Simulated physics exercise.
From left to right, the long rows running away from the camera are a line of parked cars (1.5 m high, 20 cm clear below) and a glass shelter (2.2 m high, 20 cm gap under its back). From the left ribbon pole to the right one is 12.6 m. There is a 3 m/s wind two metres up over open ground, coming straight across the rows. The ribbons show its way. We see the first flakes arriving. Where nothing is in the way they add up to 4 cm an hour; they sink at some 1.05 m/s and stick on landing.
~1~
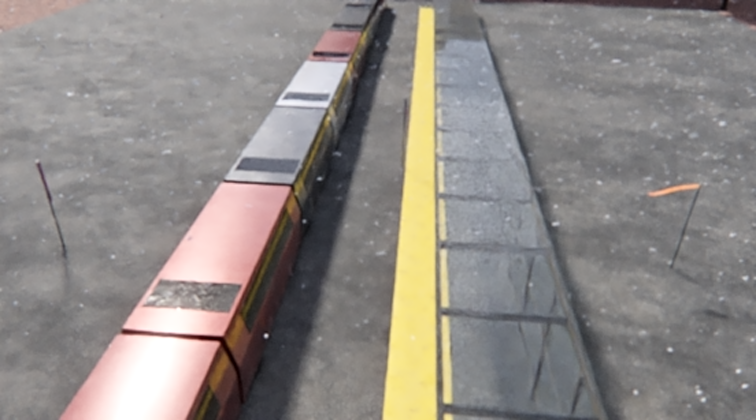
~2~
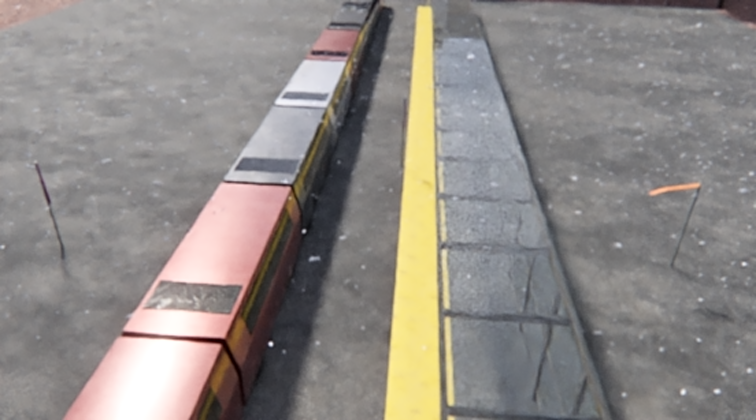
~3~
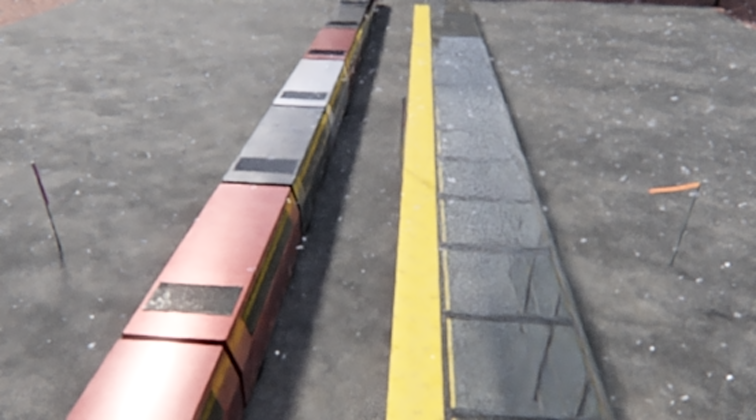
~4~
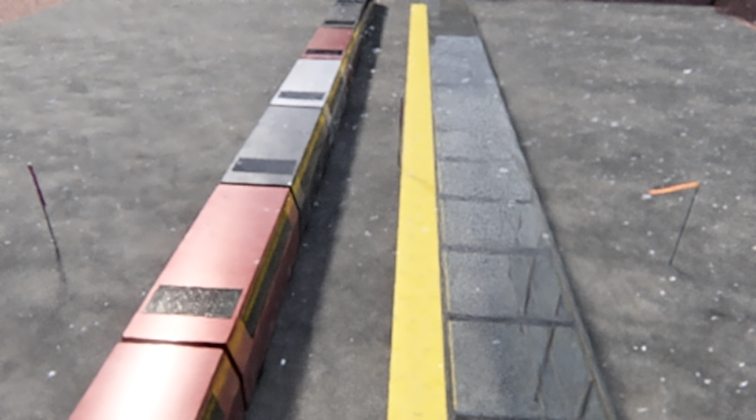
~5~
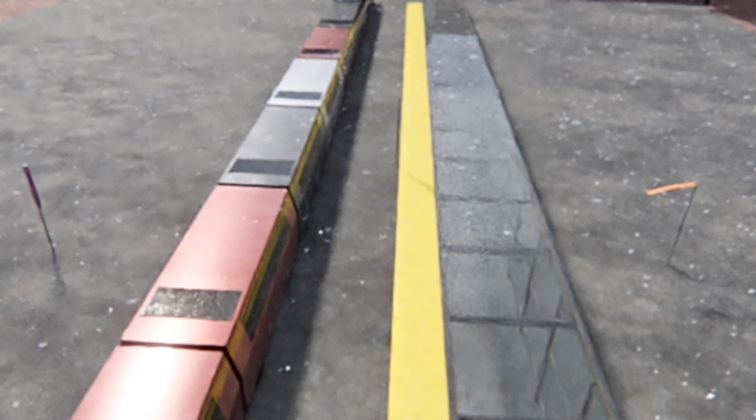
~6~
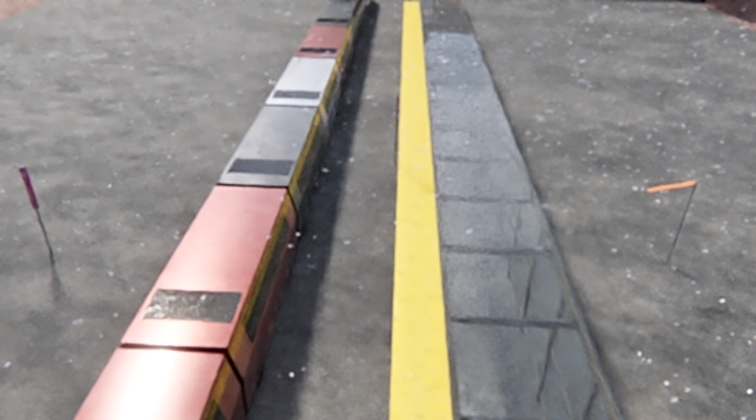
A long row of red and grey block-like vehicles stood beside a yellow strip and a glassy shelter, barely shifting, while pale flecks dotted the view and an orange ribbon streamed left at the right.
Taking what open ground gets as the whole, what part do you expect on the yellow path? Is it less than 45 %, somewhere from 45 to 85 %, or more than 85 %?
That spot gets under 45 % of the open-ground amount.
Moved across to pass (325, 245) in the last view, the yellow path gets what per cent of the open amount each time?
80 %.
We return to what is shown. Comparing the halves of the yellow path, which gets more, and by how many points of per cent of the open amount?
Result: Left section leads by approx. 40 points.
In 10 minutes the yellow path collects 2 mm against 7 mm in the open.
In 30 minutes the yellow path collects 6 mm against 20 mm in the open.
In 60 minutes the yellow path collects 12 mm against 40 mm in the open, so the yellow path has 31 % of the open amount; the left half of it has 50 %, the right half 11 %.
